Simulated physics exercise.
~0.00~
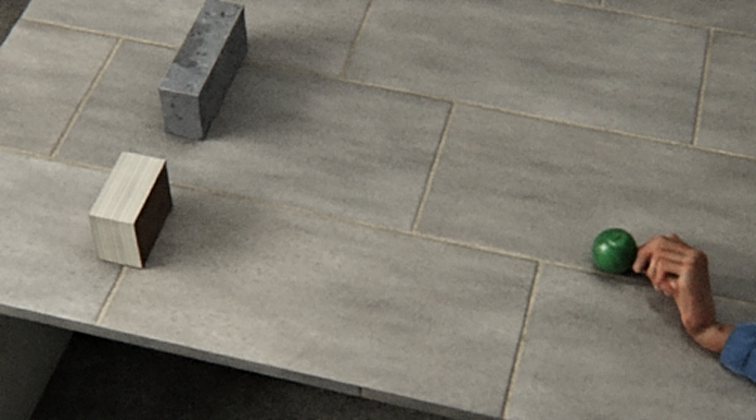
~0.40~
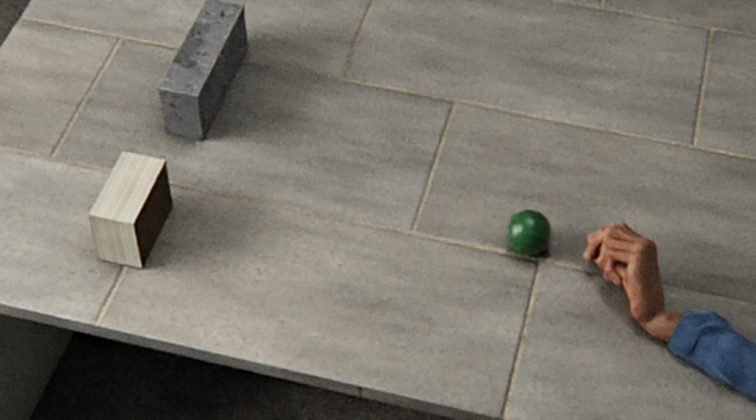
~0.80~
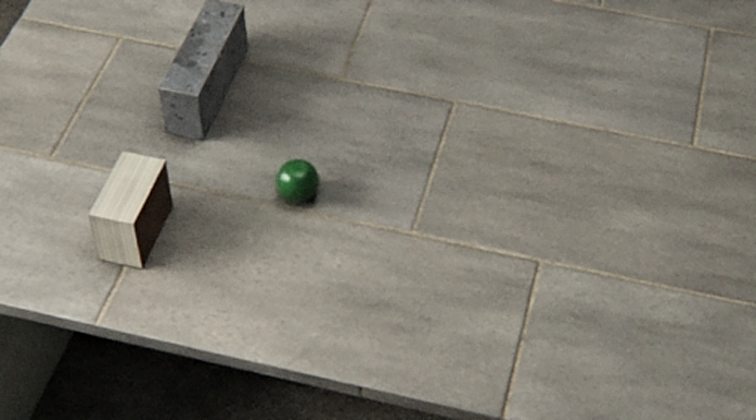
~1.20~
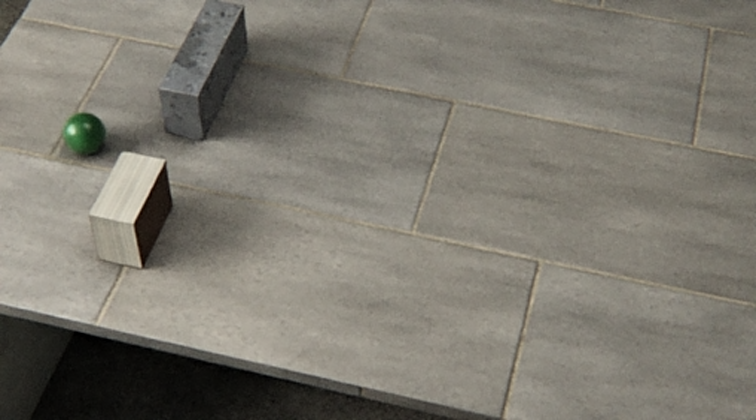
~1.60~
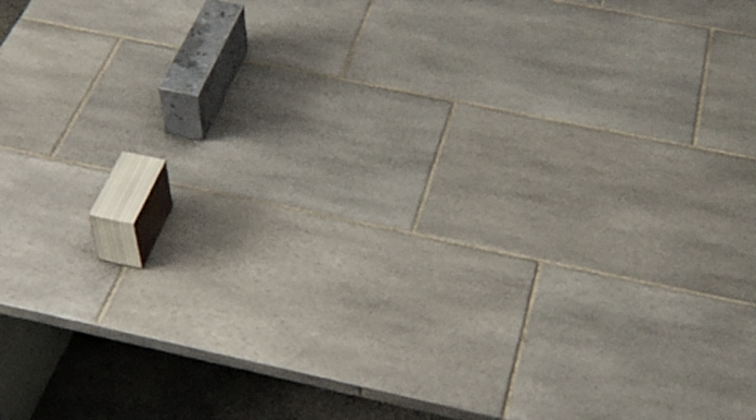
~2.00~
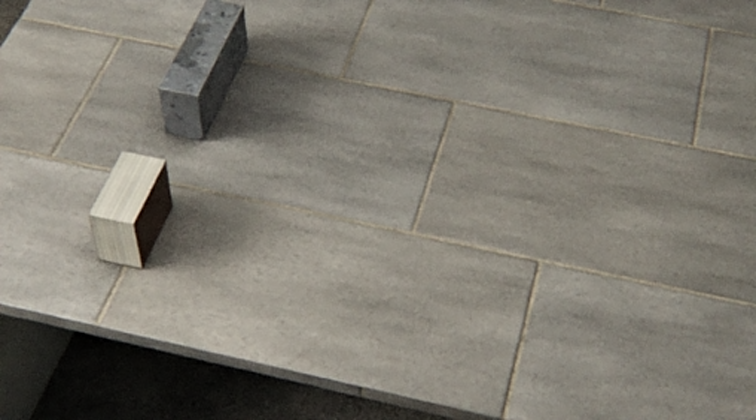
To begin with, a hand in a blue sleeve holds a small round green object at the right of a grey tiled surface, while a pale block with a dark side and a speckled grey brick stand apart on the left. The hand lets go and draws back as the green ball-like thing rolls left. It keeps rolling across the tiles toward the gap, and the hand is gone from view. It passes between the two blocks without moving either and comes out on their far side. Finally it is out of sight, leaving both blocks standing where they were.
